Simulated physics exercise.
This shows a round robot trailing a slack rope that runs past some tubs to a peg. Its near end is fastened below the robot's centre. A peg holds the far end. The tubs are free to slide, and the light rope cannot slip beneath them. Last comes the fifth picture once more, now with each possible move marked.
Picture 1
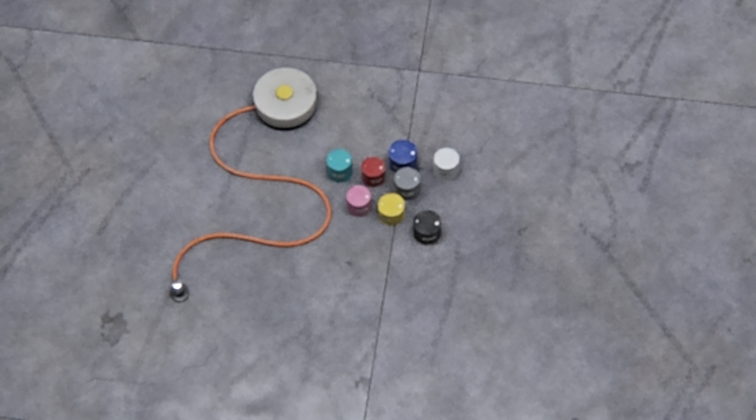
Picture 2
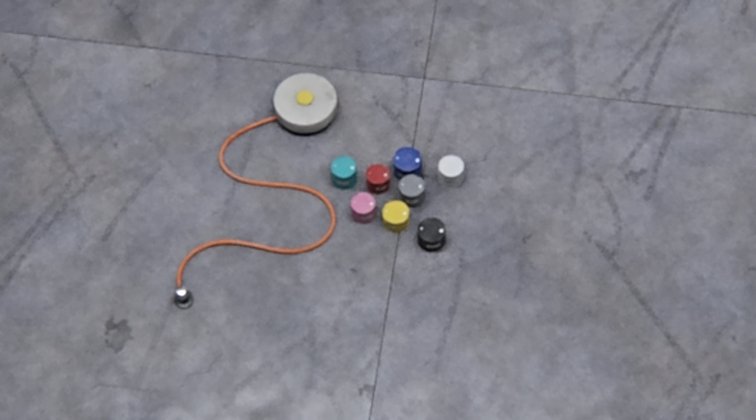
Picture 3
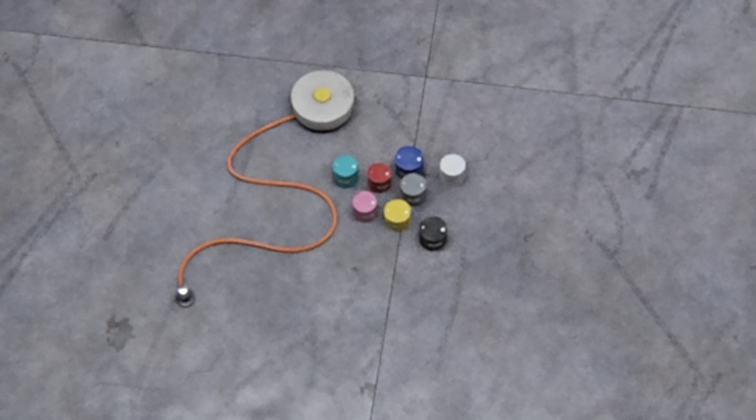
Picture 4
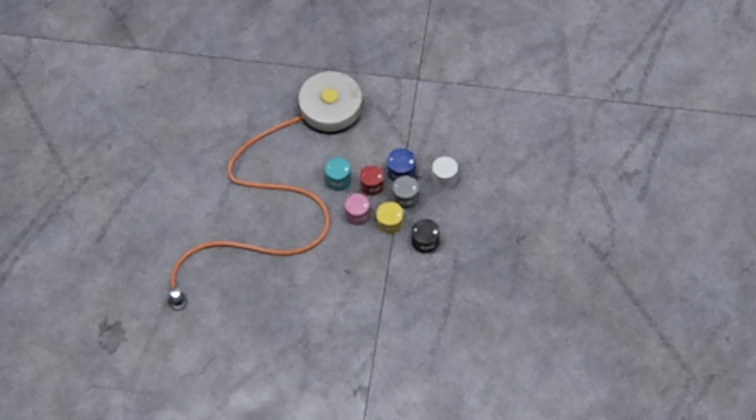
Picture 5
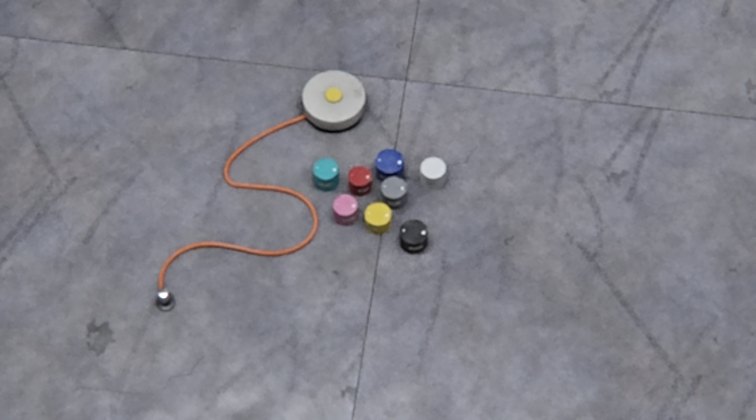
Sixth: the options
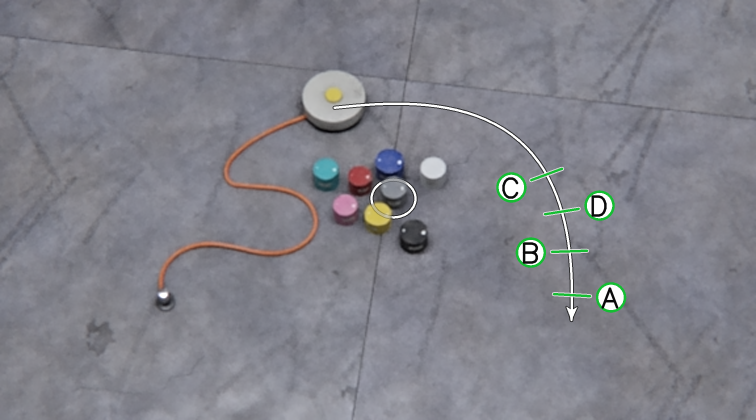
The clip shows a round, pale robot with a yellow centre gliding a short way right across a grey floor, drawing out the upper part of its curving orange cord, while eight small coloured tubs stay clustered nearby.
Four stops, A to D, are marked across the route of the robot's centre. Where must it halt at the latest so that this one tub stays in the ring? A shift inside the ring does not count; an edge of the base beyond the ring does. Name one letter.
It should halt at B.
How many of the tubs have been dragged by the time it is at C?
By then, none.
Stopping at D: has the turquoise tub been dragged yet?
No.
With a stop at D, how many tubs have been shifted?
The count is none.
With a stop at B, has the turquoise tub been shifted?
Yes.
On the marked copy, A at (572, 295); B at (570, 251); C at (547, 174); D at (562, 212); the ring at (394, 198); the route from (334, 108) via (527, 148) to (571, 320).
Taking B. A third of the way, robot (450, 102); grey tub (394, 193).
Two thirds of the way, robot (543, 160); grey tub (394, 193).
When it is over, robot (571, 246); turquoise tub (337, 188); grey tub (394, 193); blue tub (390, 171); the grey tub is still in its ring.
As for the rest, A drags the ringed tub to (403, 214); C is safe but short; D is safe but short.
